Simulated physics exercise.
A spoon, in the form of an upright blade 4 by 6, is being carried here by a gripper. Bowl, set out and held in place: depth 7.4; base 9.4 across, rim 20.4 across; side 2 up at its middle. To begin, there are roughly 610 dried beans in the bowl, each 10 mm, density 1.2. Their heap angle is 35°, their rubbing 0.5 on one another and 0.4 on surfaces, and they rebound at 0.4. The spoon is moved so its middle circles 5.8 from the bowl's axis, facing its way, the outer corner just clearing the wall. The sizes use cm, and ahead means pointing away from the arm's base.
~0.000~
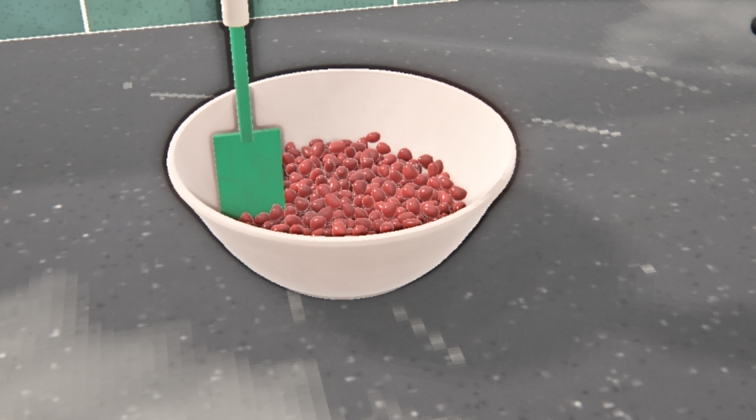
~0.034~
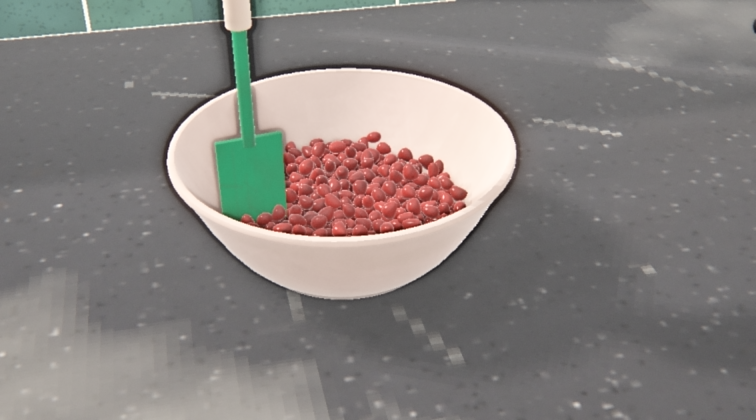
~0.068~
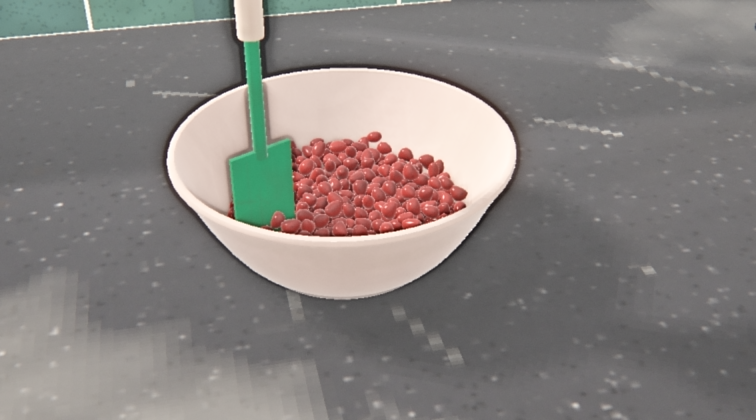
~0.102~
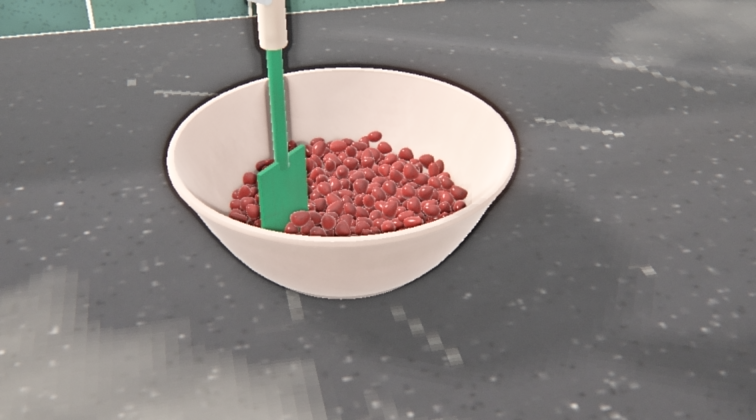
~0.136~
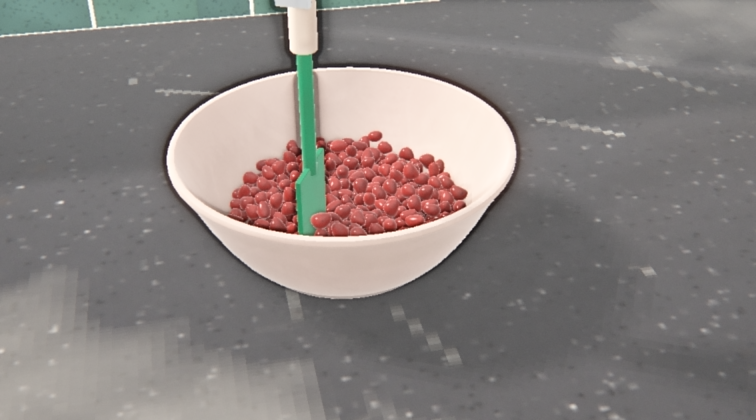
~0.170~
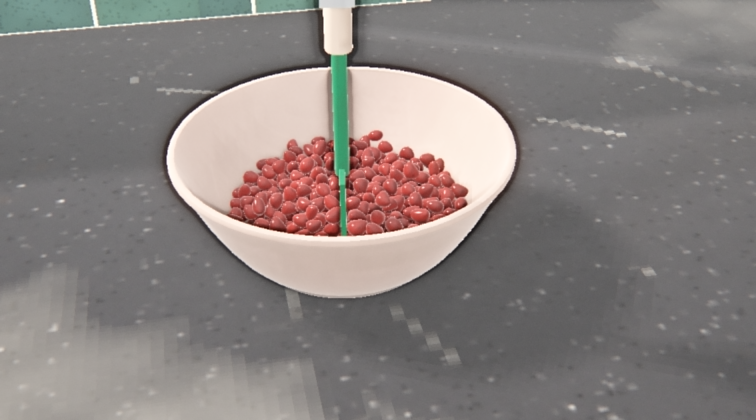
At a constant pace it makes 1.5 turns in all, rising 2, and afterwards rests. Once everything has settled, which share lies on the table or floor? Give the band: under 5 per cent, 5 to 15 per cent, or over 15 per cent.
Band: Under 5 per cent.
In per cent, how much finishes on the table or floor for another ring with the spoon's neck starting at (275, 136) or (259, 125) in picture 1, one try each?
Near 0 and 5 in a hundred, one try each.
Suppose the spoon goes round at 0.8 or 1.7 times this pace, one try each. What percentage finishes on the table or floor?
It would be some 0 and 10 percent respectively.
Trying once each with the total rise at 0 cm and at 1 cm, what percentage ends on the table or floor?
I'd reckon around 10 and 5 per cent.
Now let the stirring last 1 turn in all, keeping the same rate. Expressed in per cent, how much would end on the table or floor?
Then some 0 per cent.
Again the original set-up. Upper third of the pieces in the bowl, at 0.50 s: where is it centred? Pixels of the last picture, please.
Centre of upper third: Approx. (333, 157) px.
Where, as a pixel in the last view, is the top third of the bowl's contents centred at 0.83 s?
I'd point to about (334, 199).
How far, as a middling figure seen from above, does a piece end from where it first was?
Near 1 cm.
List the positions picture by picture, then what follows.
In the first picture, spoon neck at (244, 110), 0° round; upper third of the load around (346, 199), from x 235 to 460, top at y 140; 611 in the bowl.
In the second picture, spoon neck at (246, 115), 8° round; upper third of the load around (343, 199), from x 235 to 460, top at y 135.
In the third picture, spoon neck at (258, 127), 26° round; upper third of the load around (343, 199), from x 235 to 460, top at y 135.
In the fourth picture, spoon neck at (280, 136), 44° round; upper third of the load around (346, 200), from x 235 to 460, top at y 135.
In the fifth picture, spoon neck at (309, 142), 63° round; upper third of the load around (355, 200), from x 235 to 460, top at y 135.
In the sixth picture, spoon neck at (341, 142), 81° round; upper third of the load around (369, 200), from x 235 to 460, top at y 135; 611 in the bowl.
By 0.50 s, 260° round, highest piece 8 above the table; 606 in the bowl, 2 on the table or floor, 3 in flight or on the tool.
By 0.83 s, 80° round, highest piece 8 above the table; 606 in the bowl, 5 on the table or floor.
By 1.20 s, 180° round, highest piece 5 above the table; 605 in the bowl, 6 on the table or floor.
By 1.90 s, 180° round, highest piece 5 above the table; 605 in the bowl, 6 on the table or floor.
Final count, 605 in the bowl, 6 on the table or floor. That is 1 % on the table or floor.
